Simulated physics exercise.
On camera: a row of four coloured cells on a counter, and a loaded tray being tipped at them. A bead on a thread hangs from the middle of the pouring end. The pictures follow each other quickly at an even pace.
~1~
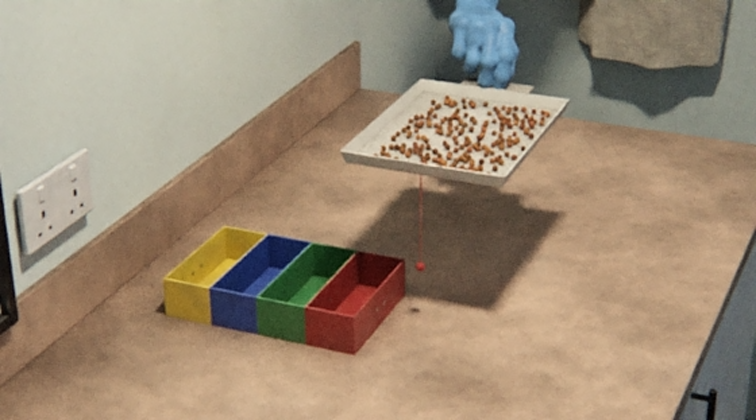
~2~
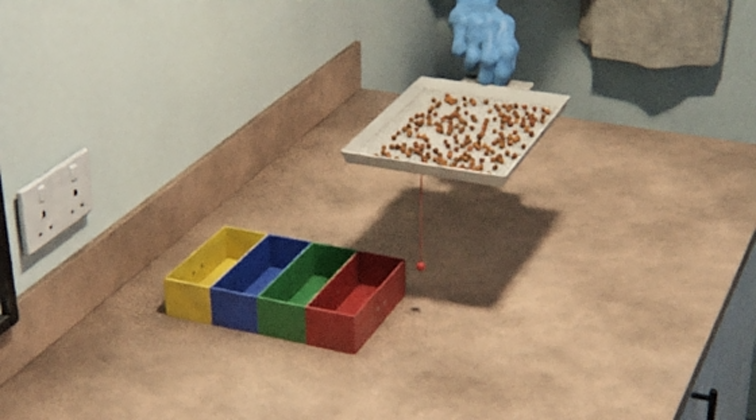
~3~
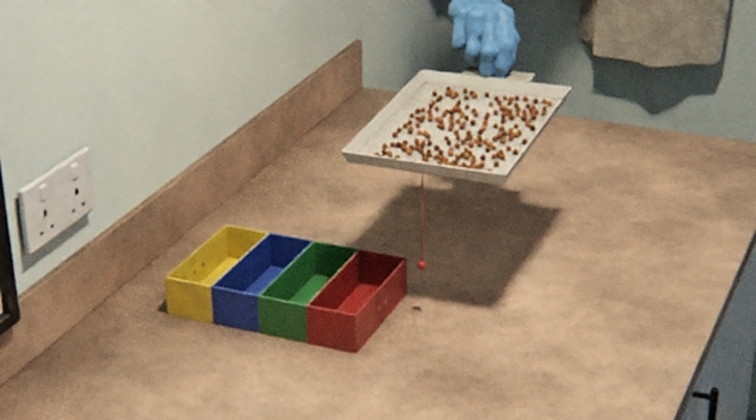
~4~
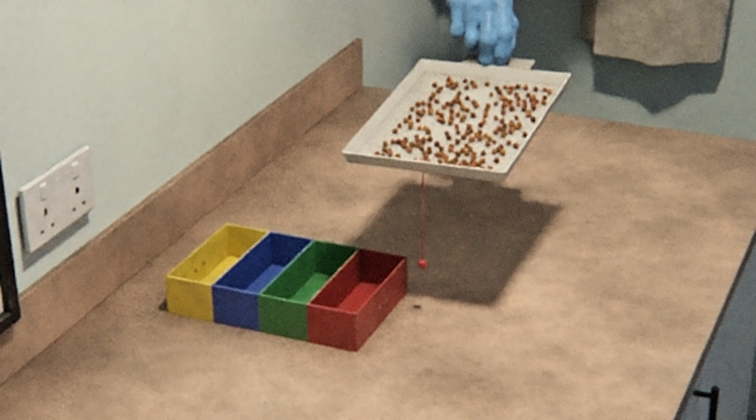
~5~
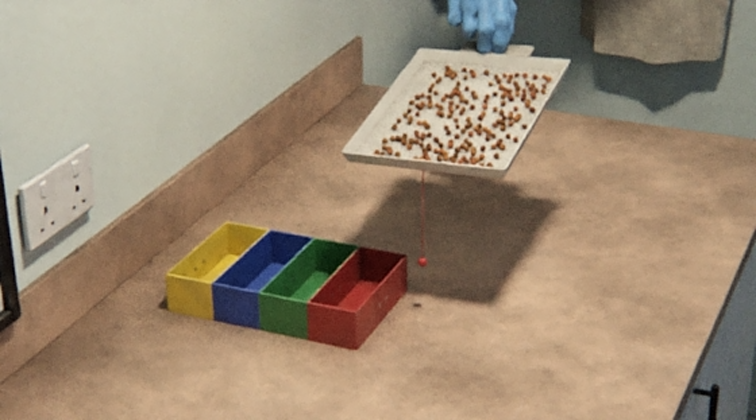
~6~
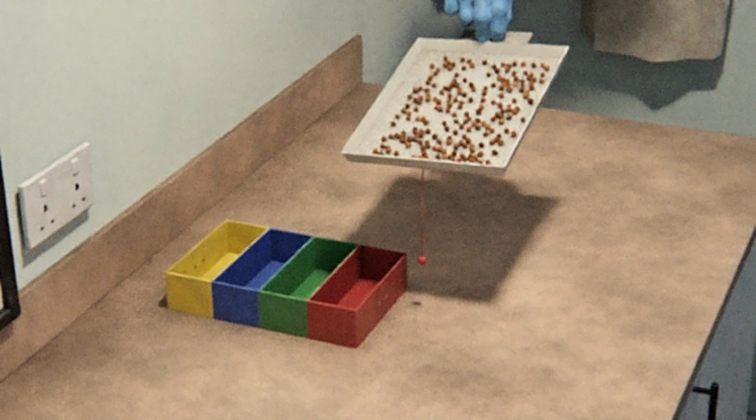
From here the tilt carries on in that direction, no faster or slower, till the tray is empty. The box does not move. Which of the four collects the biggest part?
The red one ends fullest.
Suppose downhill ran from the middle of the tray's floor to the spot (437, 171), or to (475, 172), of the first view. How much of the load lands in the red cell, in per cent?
In turn 10 and 0 in a hundred.
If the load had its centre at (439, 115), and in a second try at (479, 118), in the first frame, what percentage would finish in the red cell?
In turn 60 and 60 in a hundred.
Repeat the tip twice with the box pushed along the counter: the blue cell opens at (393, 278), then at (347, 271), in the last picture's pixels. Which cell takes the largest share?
In turn: The yellow one; the cell in blue.
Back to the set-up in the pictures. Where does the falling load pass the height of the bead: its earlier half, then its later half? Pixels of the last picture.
Around (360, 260) and then (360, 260).
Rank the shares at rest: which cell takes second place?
The runner-up: The green cell.
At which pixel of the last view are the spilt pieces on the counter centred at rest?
Around (403, 329).
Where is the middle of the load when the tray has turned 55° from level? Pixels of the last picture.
Around (395, 155).
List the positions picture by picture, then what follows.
The first picture shows corners of the pouring end (346, 150) and (502, 175), level; middle of the load (467, 139), cereal balls; bead on its thread (420, 267); yellow cell (188, 298); blue cell (234, 307); green cell (281, 317); red cell (330, 327).
The second picture shows corners of the pouring end (346, 150) and (502, 174), level; middle of the load (468, 137).
The third picture shows corners of the pouring end (347, 150) and (503, 172), tipped barely, lowest at the left corner; middle of the load (469, 133).
The fourth picture shows corners of the pouring end (347, 150) and (503, 170), tipped a little, lowest at the left corner; middle of the load (469, 126).
The fifth picture shows corners of the pouring end (347, 150) and (502, 167), tipped a little, lowest at the left corner; middle of the load (468, 120).
The sixth picture shows corners of the pouring end (346, 150) and (501, 164), tipped a little, lowest at the left corner; middle of the load (467, 114); yellow cell (190, 292); blue cell (236, 301); green cell (283, 311); red cell (332, 321).
Just after the last frame, tray tipped steeply; almost all on the tray; just a few in the red cell; just a few in the green cell; about a tenth falling or outside the box.
A moment on, tray tipped right over; roughly half on the tray; about a tenth in the red cell; about a tenth in the green cell; roughly a third falling or outside the box.
Further on, tray tipped past a quarter turn; roughly two thirds in the red cell; roughly a quarter in the green cell; roughly a quarter falling or outside the box.
When it is over, tray tipped past a quarter turn; roughly two thirds in the red cell; roughly a quarter in the green cell; not one in the blue cell; not one in the yellow cell; roughly a quarter outside the box.
